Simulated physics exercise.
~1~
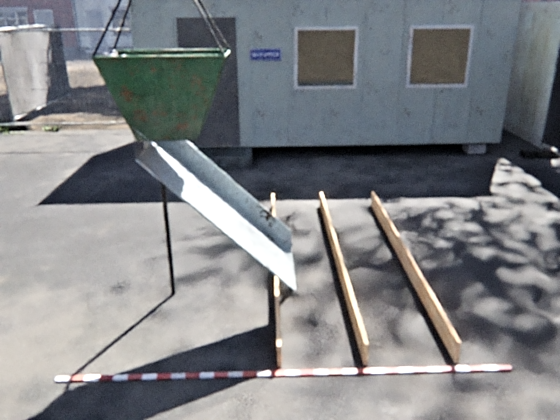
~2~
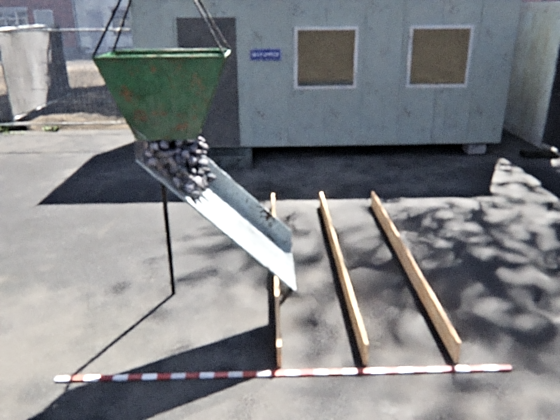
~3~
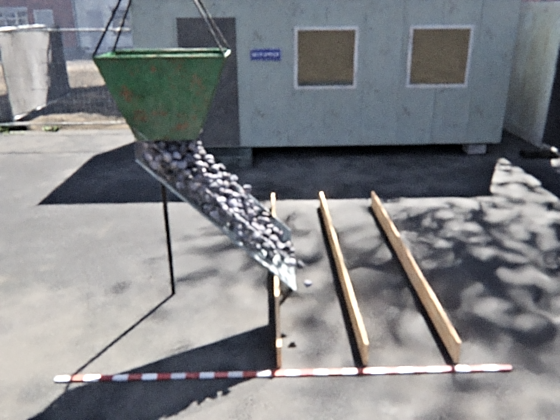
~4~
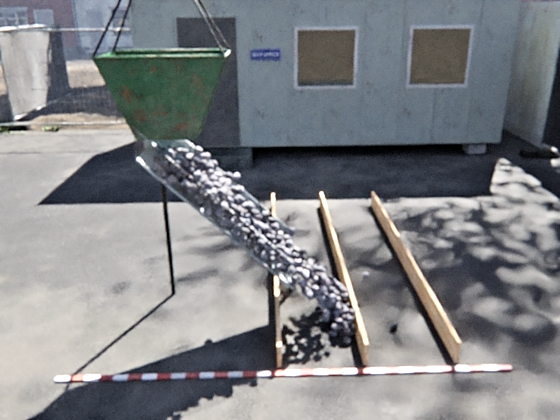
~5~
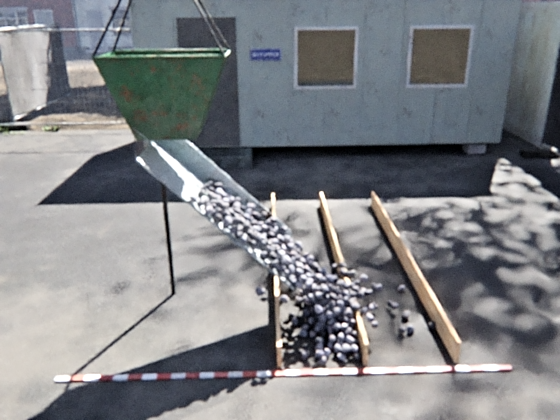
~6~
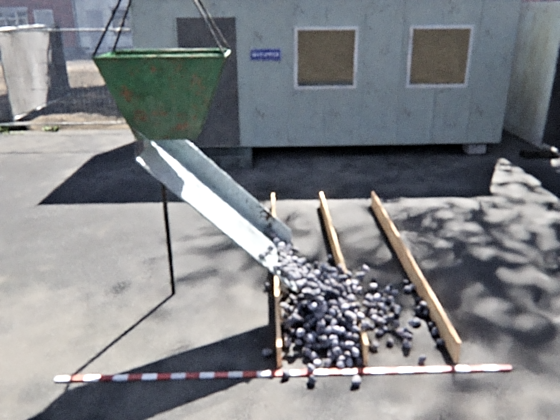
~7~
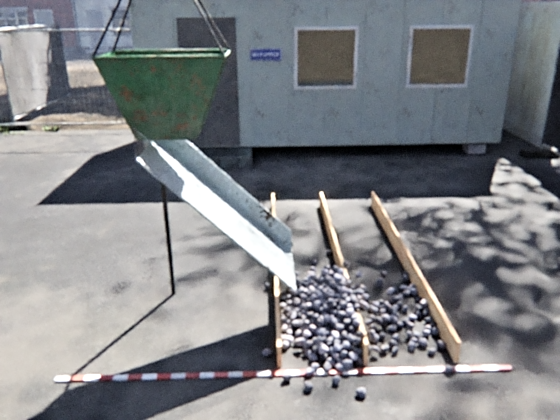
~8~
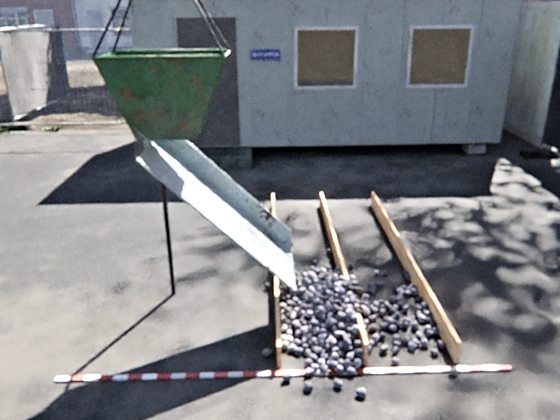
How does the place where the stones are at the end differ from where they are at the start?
At the start the stones are out of sight up in the green hopper on the left. At the end they lie on the ground, lower and farther right, mostly in the left bay between the planks with some in the right bay.
